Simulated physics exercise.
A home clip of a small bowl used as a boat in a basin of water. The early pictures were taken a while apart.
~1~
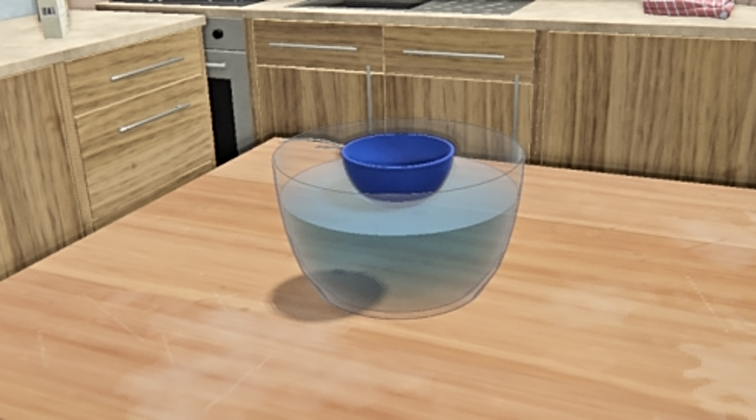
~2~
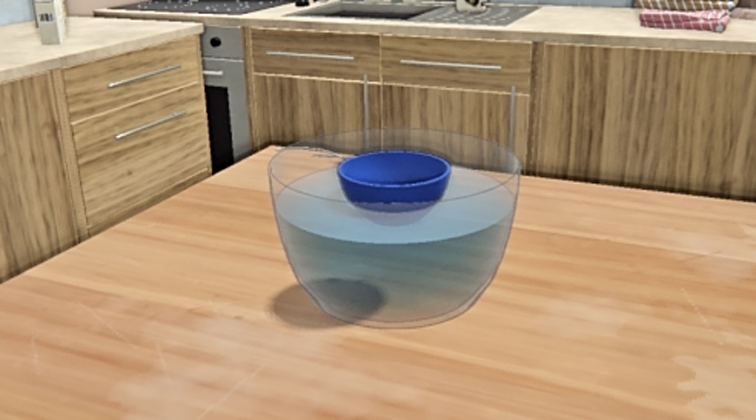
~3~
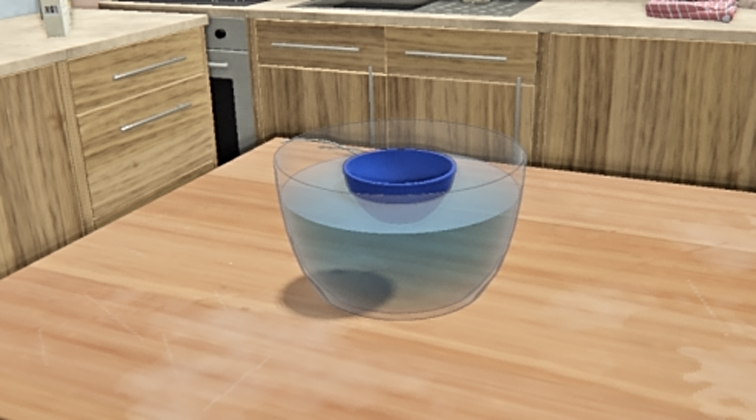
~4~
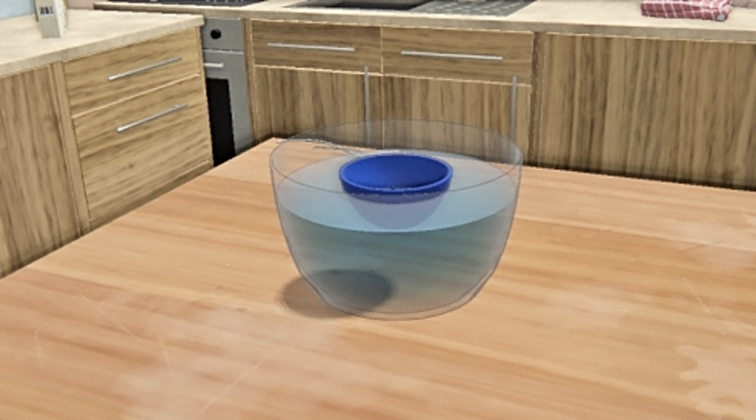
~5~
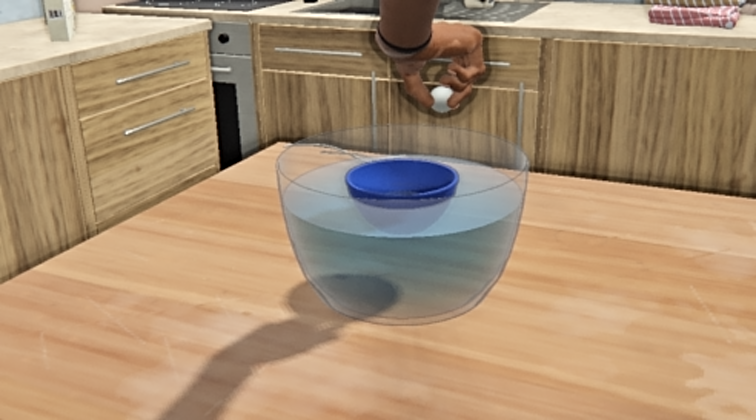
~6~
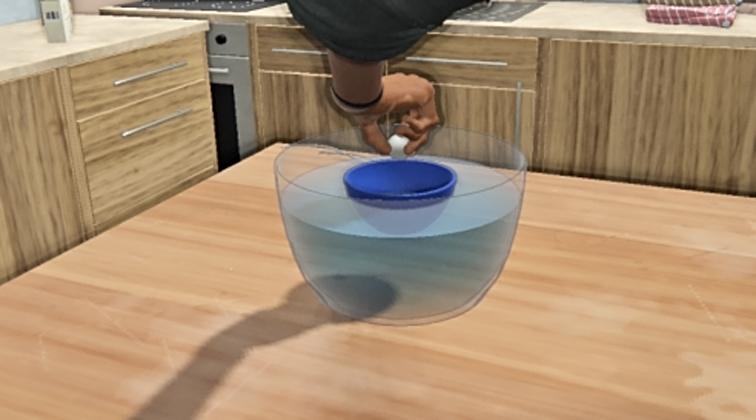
The video shows a blue bowl floating in a clear basin of water on a wooden table, sitting lower in the water over time, as a hand then appears holding a small pale ball and lowers it toward the bowl.
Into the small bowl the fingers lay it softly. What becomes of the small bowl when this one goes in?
The small bowl remains afloat.
Shortly, the steel ball is in and the small bowl dips.
Then, it steadies; about a fifth of its side above the surface.
At the finish, the small bowl floats; about a fifth of its side above the surface.
